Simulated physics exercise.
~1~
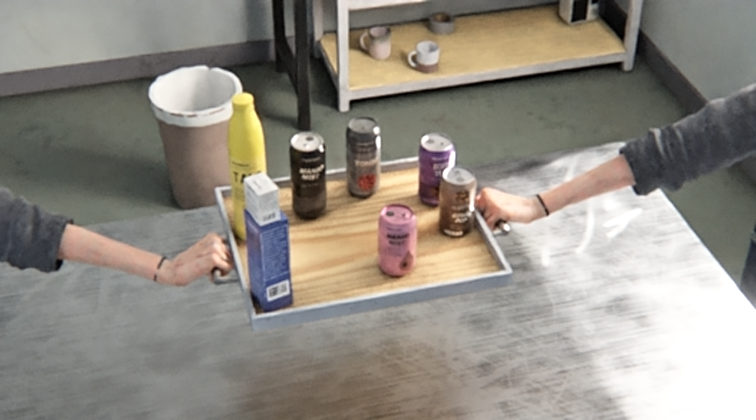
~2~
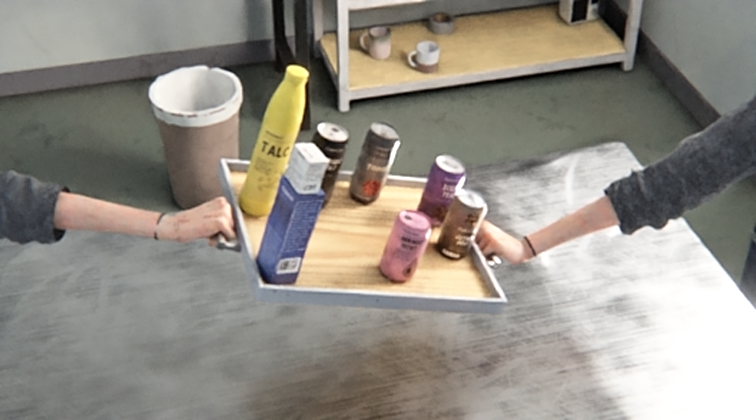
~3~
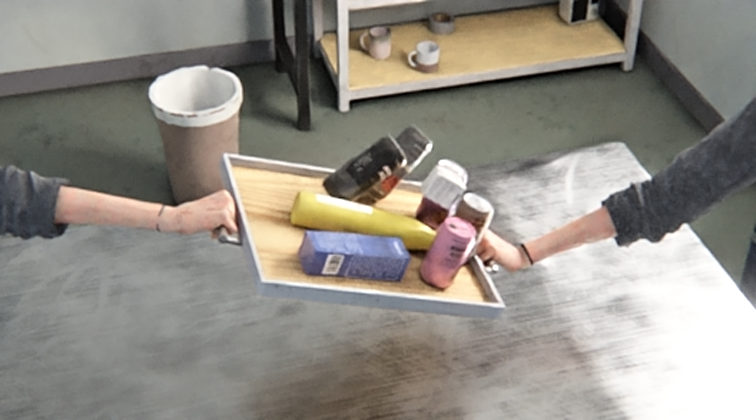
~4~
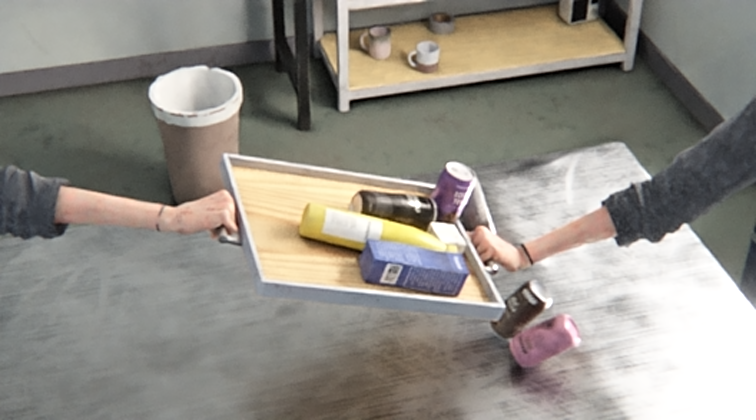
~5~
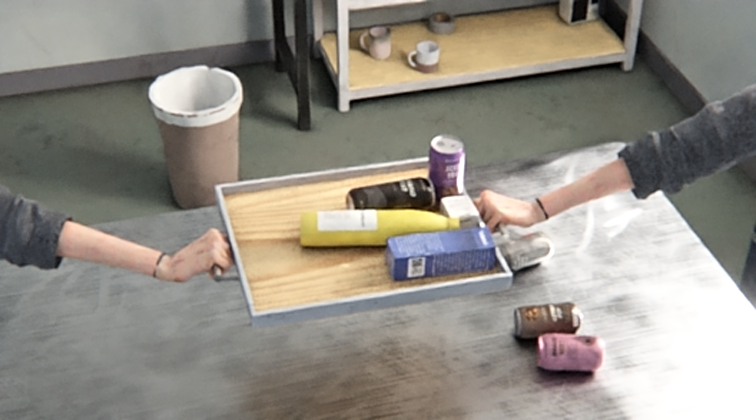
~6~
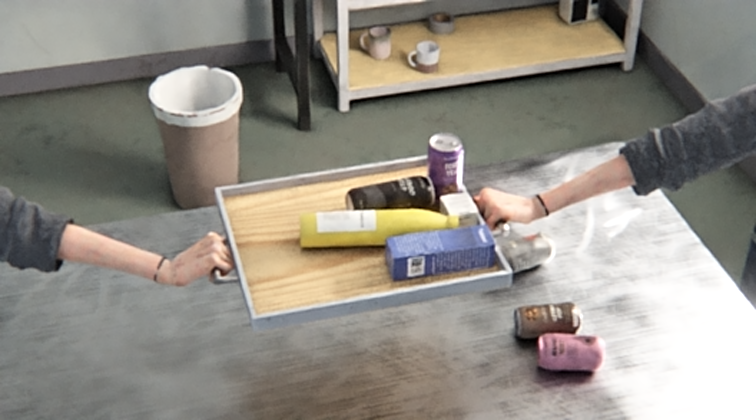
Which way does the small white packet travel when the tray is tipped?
It moves to the right, from beside the blue carton at the left of the tray to near the right-hand edge.
